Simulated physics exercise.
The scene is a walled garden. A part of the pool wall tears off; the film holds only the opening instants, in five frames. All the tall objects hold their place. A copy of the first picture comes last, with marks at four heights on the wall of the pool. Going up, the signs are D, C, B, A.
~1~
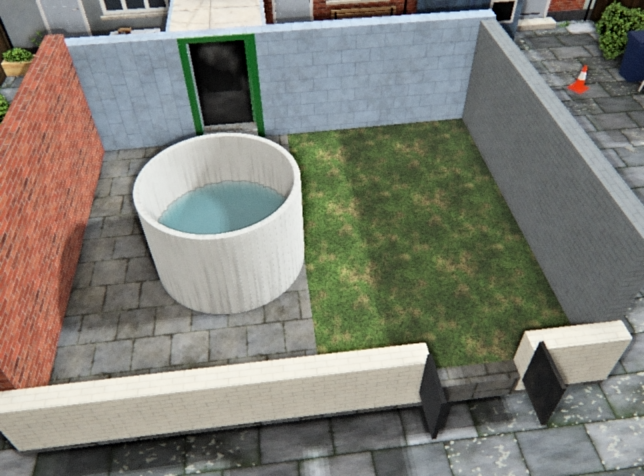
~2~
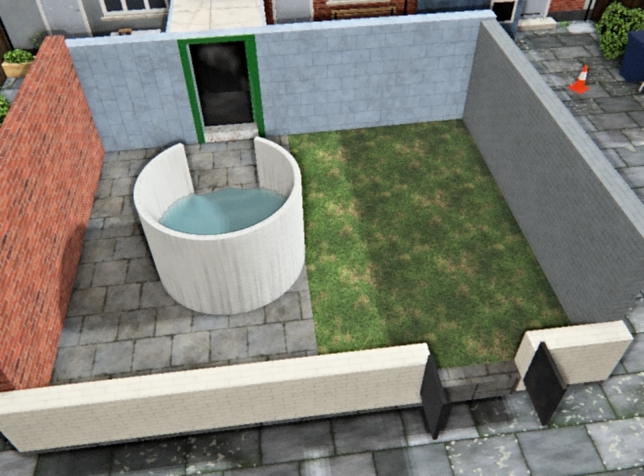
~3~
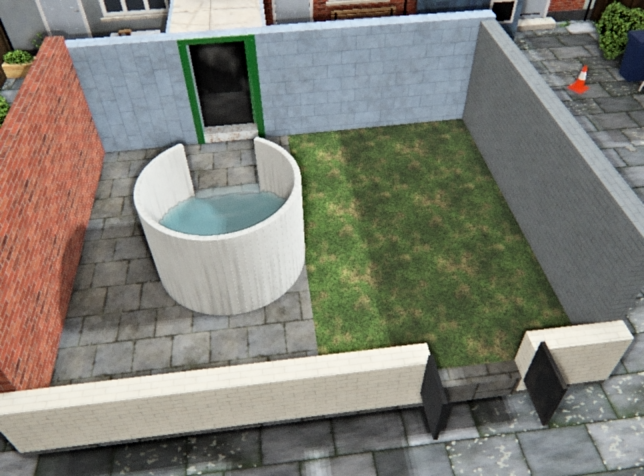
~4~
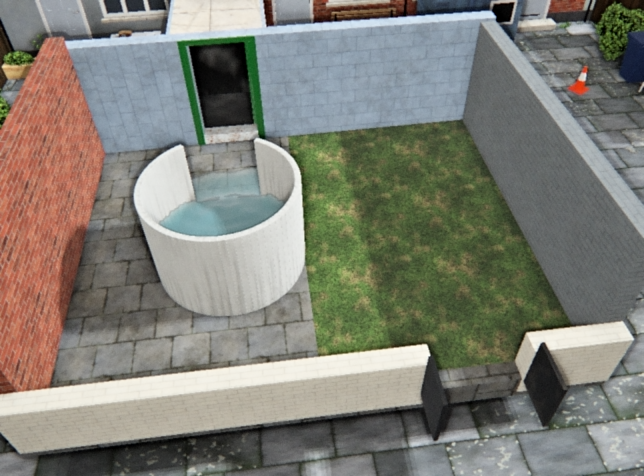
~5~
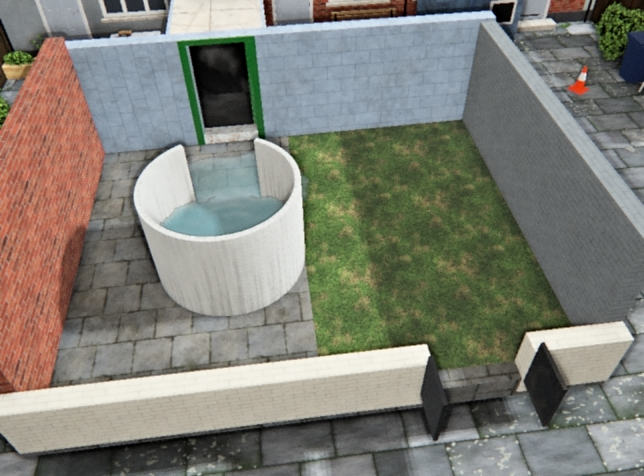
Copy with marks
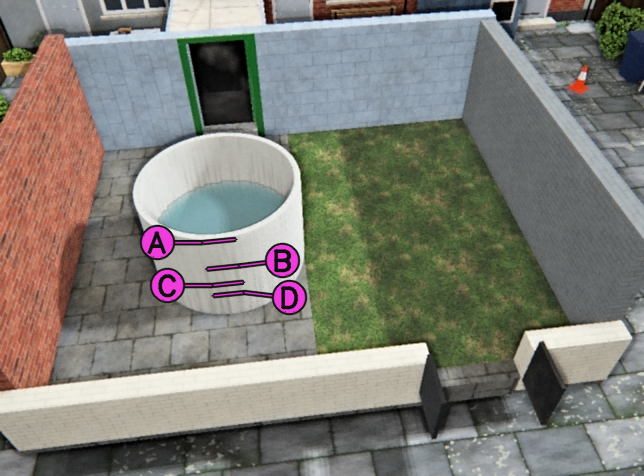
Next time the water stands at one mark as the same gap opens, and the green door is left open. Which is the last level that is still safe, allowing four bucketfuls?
Line D just does it.
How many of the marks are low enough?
One.
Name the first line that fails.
C it is.
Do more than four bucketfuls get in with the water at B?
Yes, it does.
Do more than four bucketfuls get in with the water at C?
Yes, it does.
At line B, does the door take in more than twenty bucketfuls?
Yes, clearly.
On the marked copy, A at (218, 241); B at (223, 267); C at (227, 283); D at (229, 294); from the bottom up D, C, B, A.
With A, dozens of bucketfuls pour in.
With B, dozens of bucketfuls pour in.
With C, about 9 bucketfuls get in.
With D, a bucket or two gets in.
